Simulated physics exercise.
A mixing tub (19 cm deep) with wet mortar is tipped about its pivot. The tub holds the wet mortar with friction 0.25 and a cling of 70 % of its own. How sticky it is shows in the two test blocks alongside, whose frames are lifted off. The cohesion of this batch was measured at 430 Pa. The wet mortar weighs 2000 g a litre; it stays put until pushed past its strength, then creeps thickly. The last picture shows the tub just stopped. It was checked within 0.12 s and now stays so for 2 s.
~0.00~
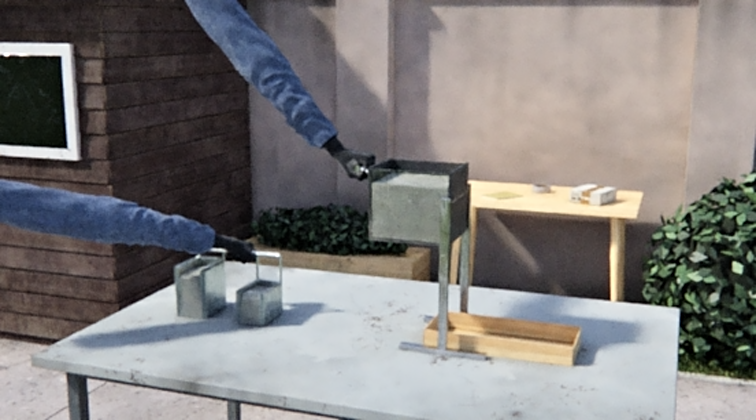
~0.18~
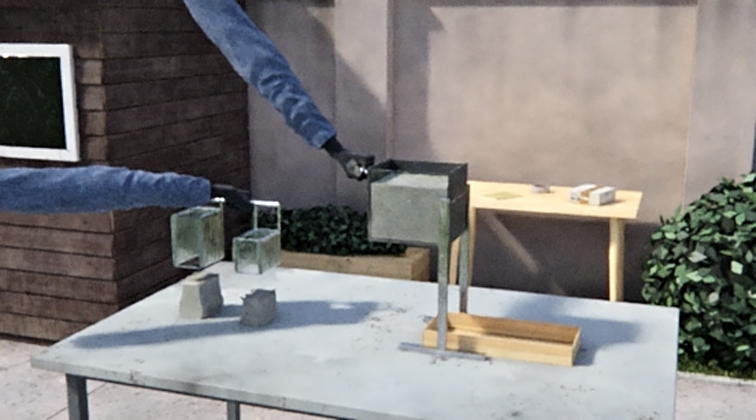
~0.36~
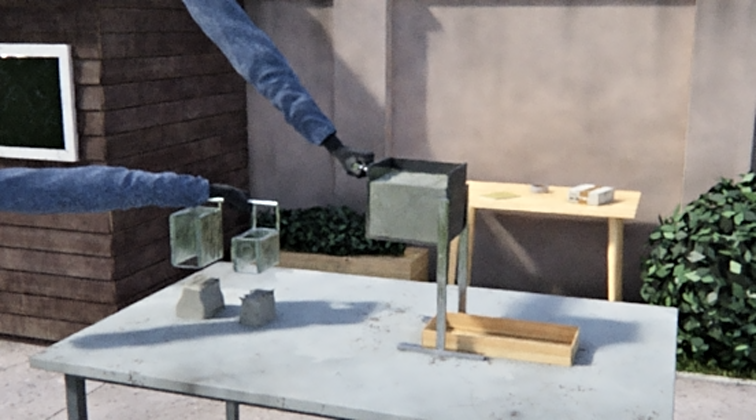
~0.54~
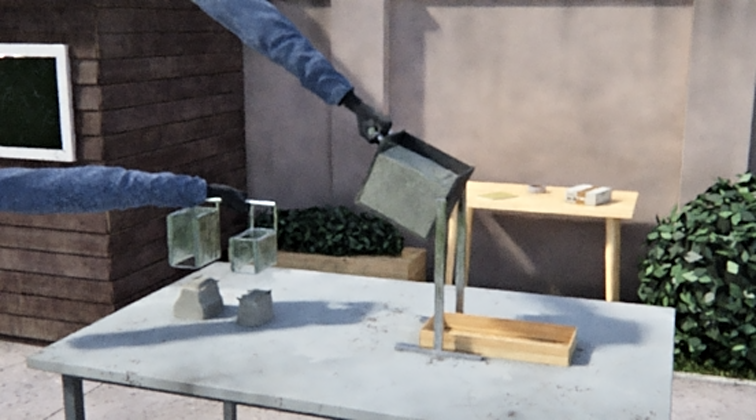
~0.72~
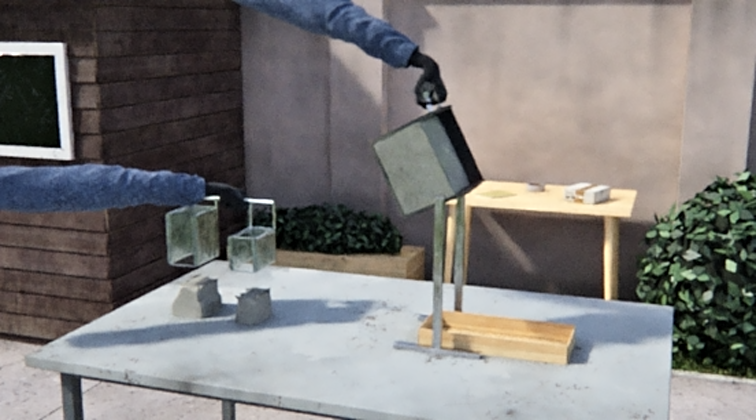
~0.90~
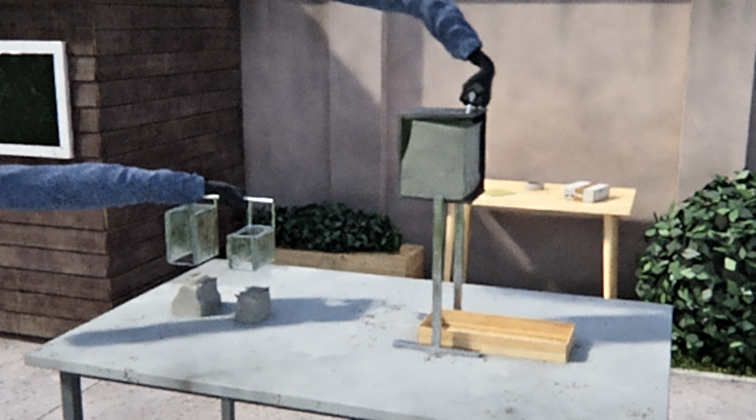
A gloved hand lifted two clear molds off a pair of small gray blocks, which slumped a little, and then another gloved hand tipped a large metal tub steeply over to the right on its stand.
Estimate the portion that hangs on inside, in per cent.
It comes to some 47 %.
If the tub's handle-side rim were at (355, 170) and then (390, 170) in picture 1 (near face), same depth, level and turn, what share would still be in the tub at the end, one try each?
In that order: 40 %, 70 %.
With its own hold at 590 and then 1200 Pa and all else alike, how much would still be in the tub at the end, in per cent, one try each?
In that order: 45 %, 100 %.
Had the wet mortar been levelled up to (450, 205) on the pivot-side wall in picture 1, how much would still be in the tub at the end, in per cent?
It would be near 65 %.
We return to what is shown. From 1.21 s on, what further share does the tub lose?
Some 5 per cent.
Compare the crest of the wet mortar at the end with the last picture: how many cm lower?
Roughly 11 cm.
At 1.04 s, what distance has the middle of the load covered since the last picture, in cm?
About 6 cm.
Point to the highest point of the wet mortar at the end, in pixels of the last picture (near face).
Near (427, 163).
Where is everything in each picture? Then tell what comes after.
Handle-side rim at (371, 169), tilt 0 degrees; top of the wet mortar at (385, 183); blocks stand 13 cm, 8.3 cm (left to right), in the first picture.
Handle-side rim at (370, 169), tilt 0 degrees; top of the wet mortar at (384, 184); blocks stand 11 cm, 8.2 cm (left to right), in the second picture.
Handle-side rim at (370, 167), tilt 2 degrees; top of the wet mortar at (377, 182); blocks stand 10 cm, 8.2 cm (left to right), in the third picture.
Handle-side rim at (385, 139), tilt 25 degrees; top of the wet mortar at (379, 155); blocks stand 9.9 cm, 8.2 cm (left to right), in the fourth picture.
Handle-side rim at (434, 114), tilt 64 degrees; top of the wet mortar at (417, 124); blocks stand 9.9 cm, 8.2 cm (left to right), in the fifth picture.
Handle-side rim at (472, 118), tilt 90 degrees; top of the wet mortar at (417, 122); blocks stand 9.9 cm, 8.2 cm (left to right), in the sixth picture.
After 1.04 s, the tub is at 90 degrees and holds 79 %.
After 1.21 s, the tub is at 90 degrees and holds 52 %.
After 1.38 s, the tub is at 90 degrees and holds 47 %.
After 1.55 s, the tub is at 90 degrees and holds 47 %.
After 2.90 s, at the end, the tub is at 90 degrees and holds 47 %.
